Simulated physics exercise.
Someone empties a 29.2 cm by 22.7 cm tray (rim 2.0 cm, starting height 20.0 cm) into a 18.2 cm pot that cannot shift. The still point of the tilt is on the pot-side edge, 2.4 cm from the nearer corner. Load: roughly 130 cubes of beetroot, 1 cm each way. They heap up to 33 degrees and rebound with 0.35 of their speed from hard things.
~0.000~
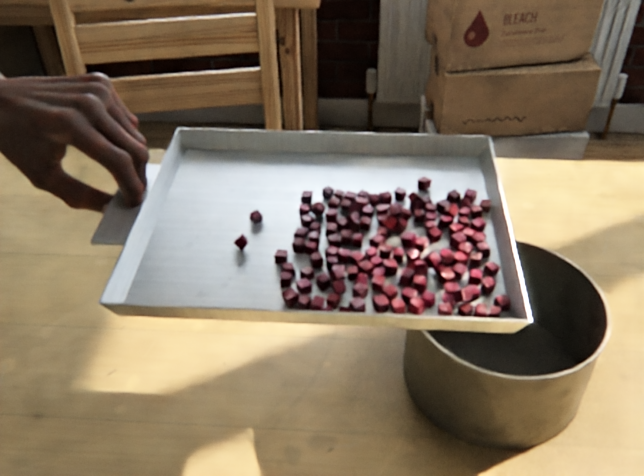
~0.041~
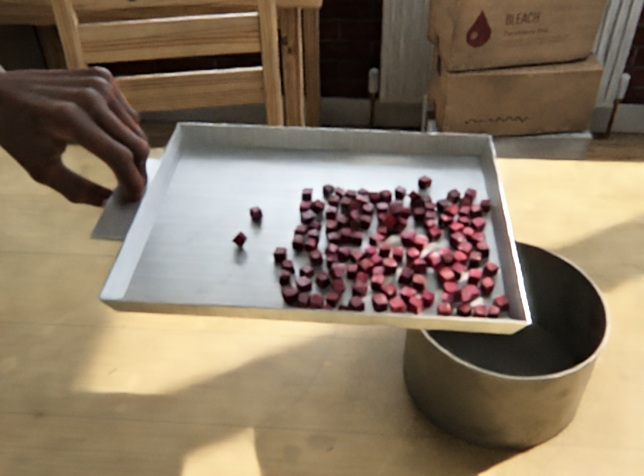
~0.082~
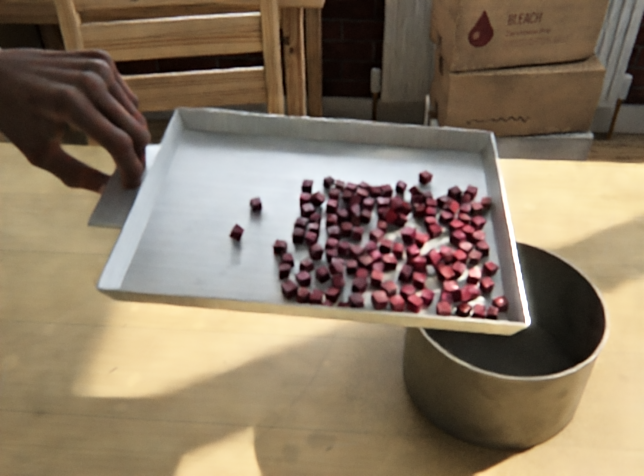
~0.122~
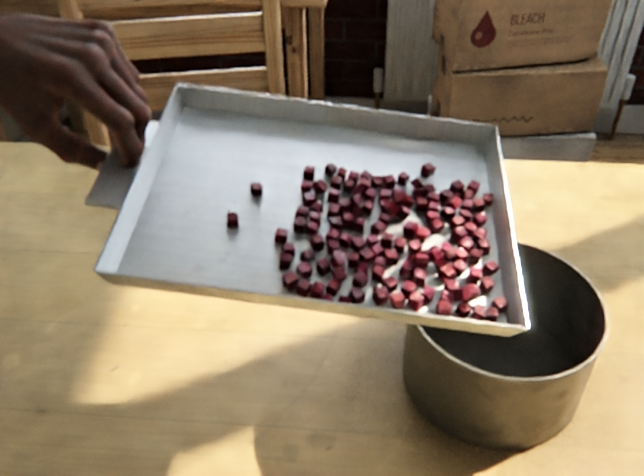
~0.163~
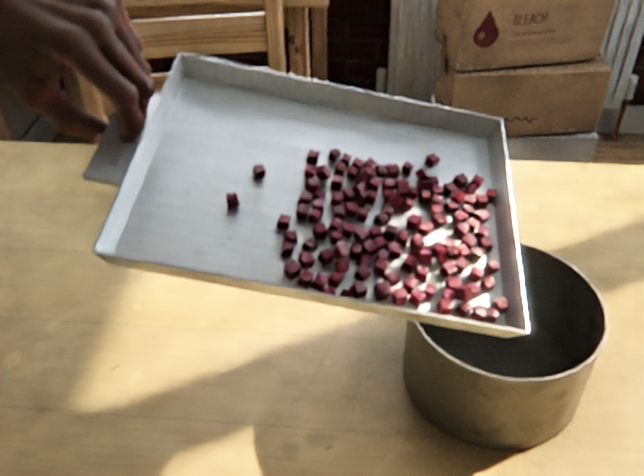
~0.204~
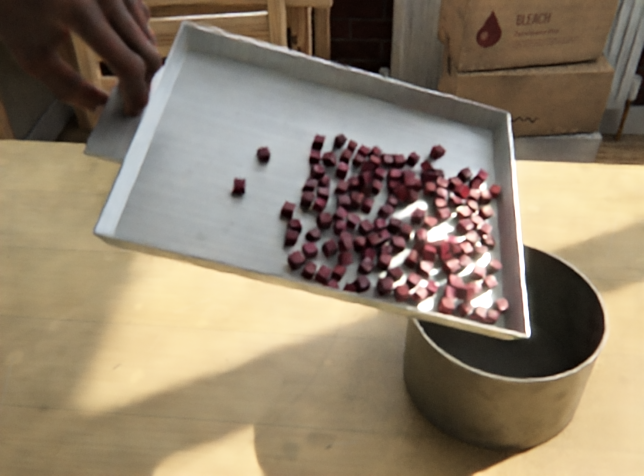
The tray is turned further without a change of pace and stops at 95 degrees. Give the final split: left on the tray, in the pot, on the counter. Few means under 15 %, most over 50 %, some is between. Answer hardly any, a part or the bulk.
Left on the tray: Hardly any; in the pot: Hardly any; on the counter: The bulk.
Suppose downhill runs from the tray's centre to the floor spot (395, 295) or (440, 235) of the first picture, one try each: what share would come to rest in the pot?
Some 0 and 55 per cent.
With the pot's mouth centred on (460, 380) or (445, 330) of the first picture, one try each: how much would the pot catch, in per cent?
About 40 and 0 per cent.
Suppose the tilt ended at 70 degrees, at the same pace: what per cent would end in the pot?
Then about 5 per cent.
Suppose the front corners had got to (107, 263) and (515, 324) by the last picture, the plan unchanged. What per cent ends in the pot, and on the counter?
Pot 0, counter 100.
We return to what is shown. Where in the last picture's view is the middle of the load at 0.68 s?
At about (527, 282).
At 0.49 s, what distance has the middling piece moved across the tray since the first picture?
Some 3 cm.
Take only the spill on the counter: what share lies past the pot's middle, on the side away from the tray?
Roughly 80 per cent.
Then, at 0.49 s, tilt 57 degrees; the tray holds 100 %, the pot 0 %.
After 0.68 s, tilt 82 degrees; the tray holds 90 %, the pot 0 %.
After 0.99 s, tilt 95 degrees; the tray holds 0 %, the pot 0 %.
In the end, at 2.1 s, tray 0 %, pot 0 %, counter 100 %.
